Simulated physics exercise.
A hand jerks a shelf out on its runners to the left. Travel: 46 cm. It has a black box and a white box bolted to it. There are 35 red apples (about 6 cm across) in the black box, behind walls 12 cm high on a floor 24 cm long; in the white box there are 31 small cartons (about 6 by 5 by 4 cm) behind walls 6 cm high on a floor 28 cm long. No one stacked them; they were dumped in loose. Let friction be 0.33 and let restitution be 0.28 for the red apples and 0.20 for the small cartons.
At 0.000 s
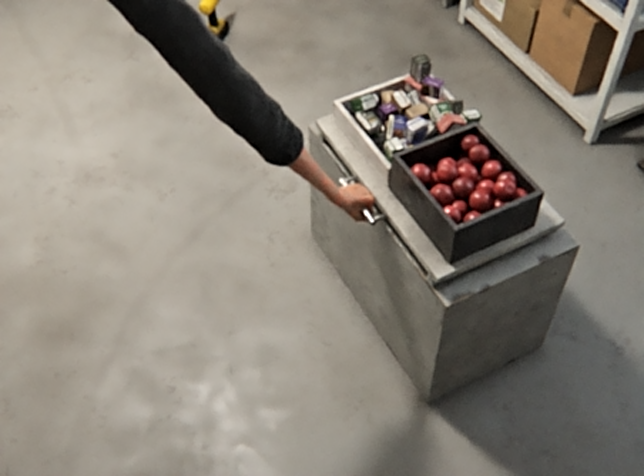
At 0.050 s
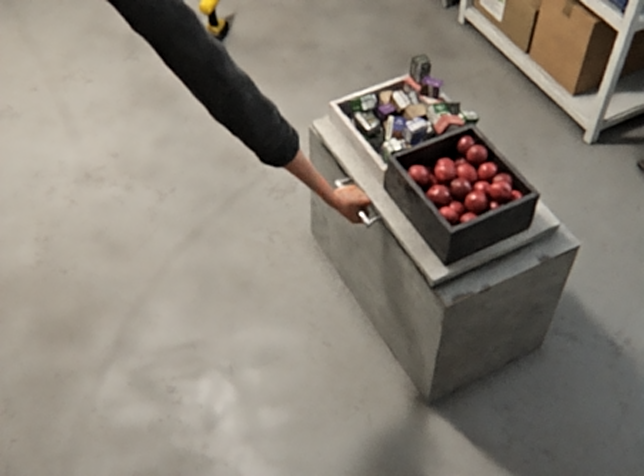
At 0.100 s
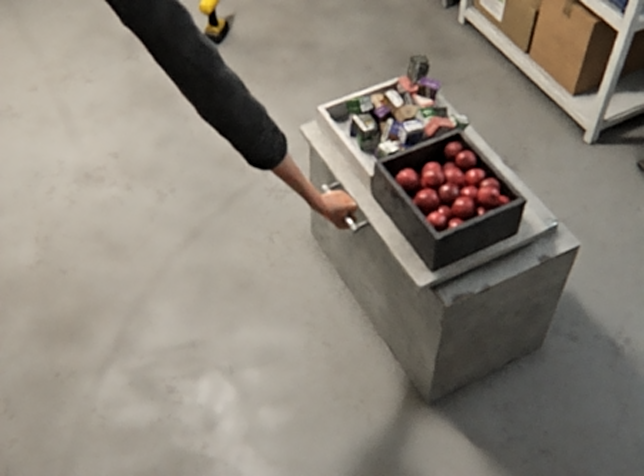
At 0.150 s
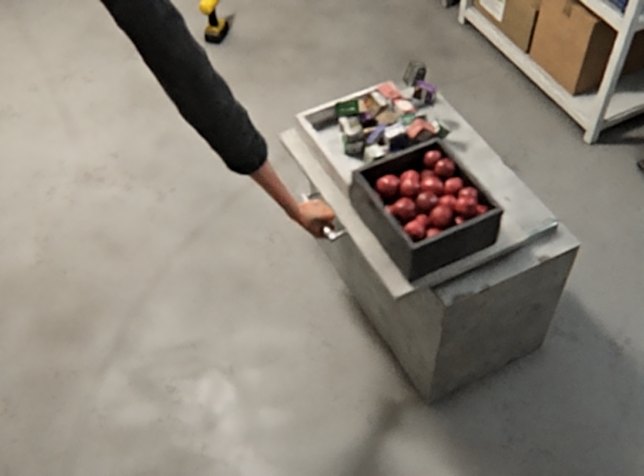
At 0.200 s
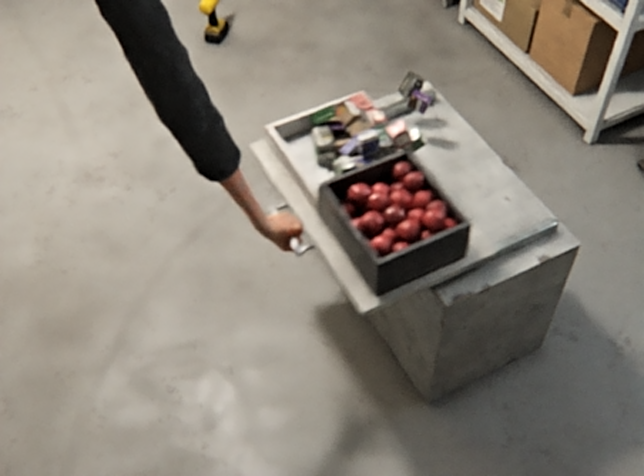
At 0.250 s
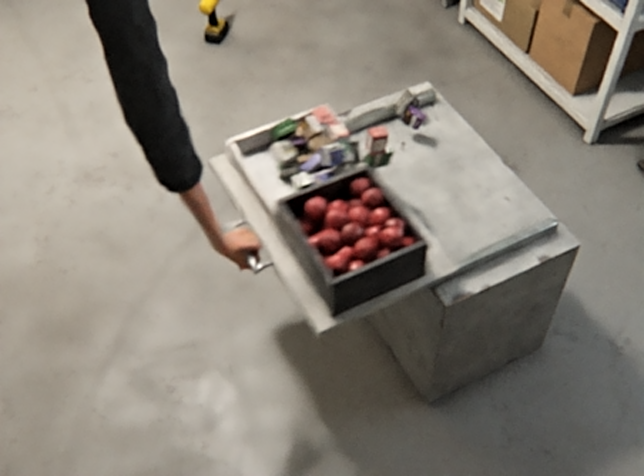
The clip opens with a hand gripping the handle of a shelf on a grey block, with a black box of red apples and a white box of small cartons on top. The arm jerks the shelf out leftward, and a few cartons leave the white box while the apples stay inside theirs.
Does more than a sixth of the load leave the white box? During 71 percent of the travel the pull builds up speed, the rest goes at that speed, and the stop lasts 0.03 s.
Yes.
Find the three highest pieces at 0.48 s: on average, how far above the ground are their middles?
86 cm.
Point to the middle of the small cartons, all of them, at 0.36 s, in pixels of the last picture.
I'd put it close to (241, 181).
After 0.28 s, the runners reach their end.
After 0.36 s, the black box has all 35 and the white box is down by 5 of 31.
After 0.48 s, the black box is down by 2 of 35 and the white box is down by 7 of 31.
After 0.70 s, the black box is down by 3 of 35 and the white box is down by 8 of 31.
Final count (at 1.14 s), the black box is down by 3 of 35 and the white box is down by 9 of 31. Asked share, 9 of 31, 29 per cent.
